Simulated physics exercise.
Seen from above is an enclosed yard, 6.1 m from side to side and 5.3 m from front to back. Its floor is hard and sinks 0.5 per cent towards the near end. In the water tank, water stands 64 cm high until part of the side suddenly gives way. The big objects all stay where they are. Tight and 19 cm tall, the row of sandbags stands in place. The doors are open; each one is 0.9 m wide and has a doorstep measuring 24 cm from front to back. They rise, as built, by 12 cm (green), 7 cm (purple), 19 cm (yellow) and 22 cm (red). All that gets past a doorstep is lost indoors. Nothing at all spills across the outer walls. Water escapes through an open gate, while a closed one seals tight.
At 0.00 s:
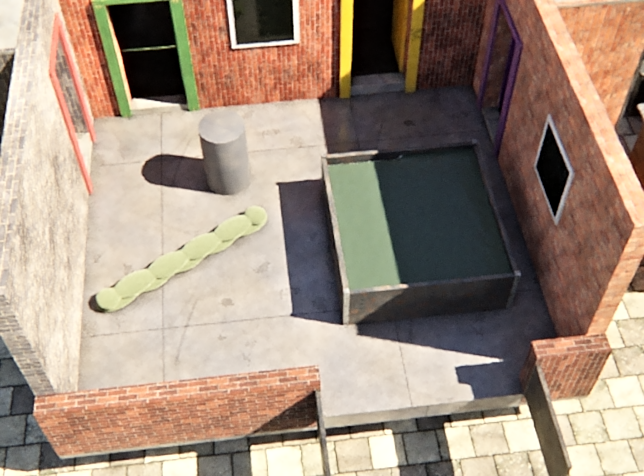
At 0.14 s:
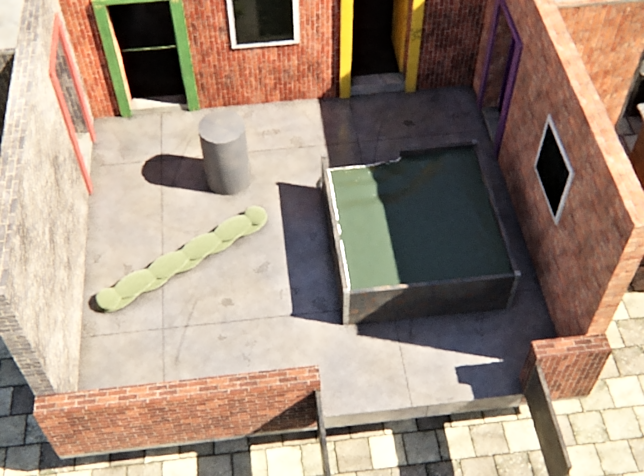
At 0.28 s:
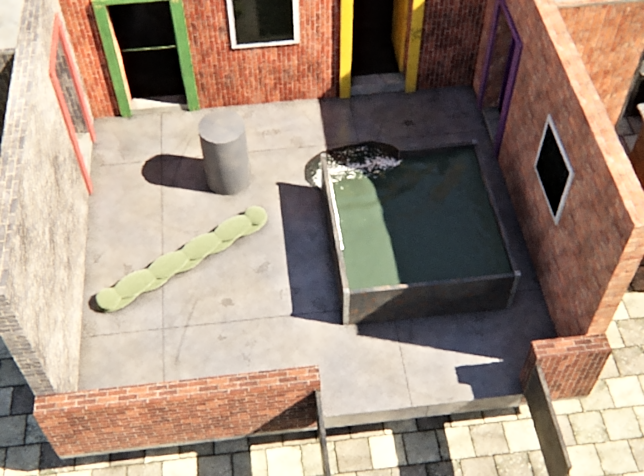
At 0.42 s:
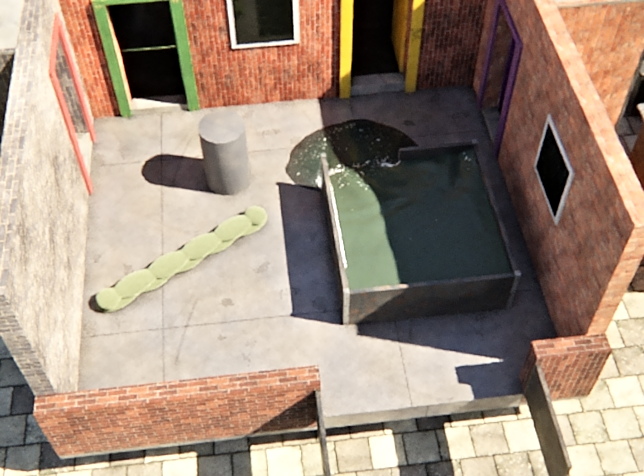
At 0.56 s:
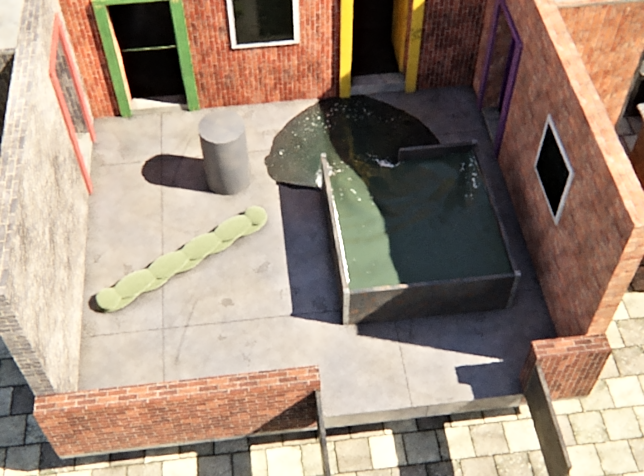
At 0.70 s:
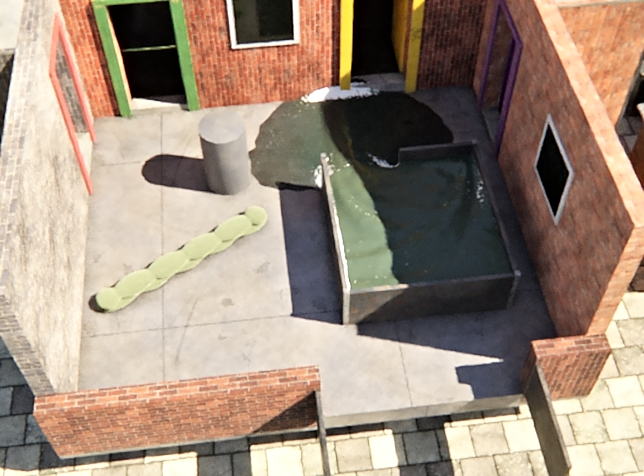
Water pouring from a gap in the far side of a tank and spreading across the floor of a brick-walled yard.
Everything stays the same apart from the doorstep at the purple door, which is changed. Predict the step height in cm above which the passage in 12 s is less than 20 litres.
About 13.5 cm of height.
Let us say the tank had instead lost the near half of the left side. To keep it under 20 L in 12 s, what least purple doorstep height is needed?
Estimate: Near 6.0 cm.
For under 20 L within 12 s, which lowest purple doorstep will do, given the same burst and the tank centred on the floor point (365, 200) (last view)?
About 19 centimetres.
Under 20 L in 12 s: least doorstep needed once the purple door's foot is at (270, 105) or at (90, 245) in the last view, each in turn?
Minimums: About 23 cm and 15 cm.
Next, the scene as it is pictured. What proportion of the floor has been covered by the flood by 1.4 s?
20 %.
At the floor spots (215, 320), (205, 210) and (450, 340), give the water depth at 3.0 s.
Close to 0, 0 and 0 cm, one after the other.
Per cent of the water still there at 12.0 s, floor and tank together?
About 84 per cent.
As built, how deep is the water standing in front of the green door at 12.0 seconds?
12.0 cm.
After 1.4 s water covers 20 % of the floor, deepest (38 cm) near (348, 184); 2 cm at the purple door, 0 litres in over its 7 cm doorstep.
After 3.0 s water covers 40 % of the floor, deepest (30 cm) near (465, 88); 14 cm at the purple door, 13 litres in over its 7 cm doorstep.
After 12.0 s water covers 95 % of the floor, deepest (14 cm) near (125, 275); 9 cm at the purple door, 131 litres in over its 7 cm doorstep.
At the purple door as built, the water arrived by 1.4 s and peaked near 15 cm at 3.6 s.
Run again over the same 12 s with other heights there, 34 litres in over 12 cm, 8 litres over 16 cm. The limit of 20 litres is kept from about 13.5 cm up.
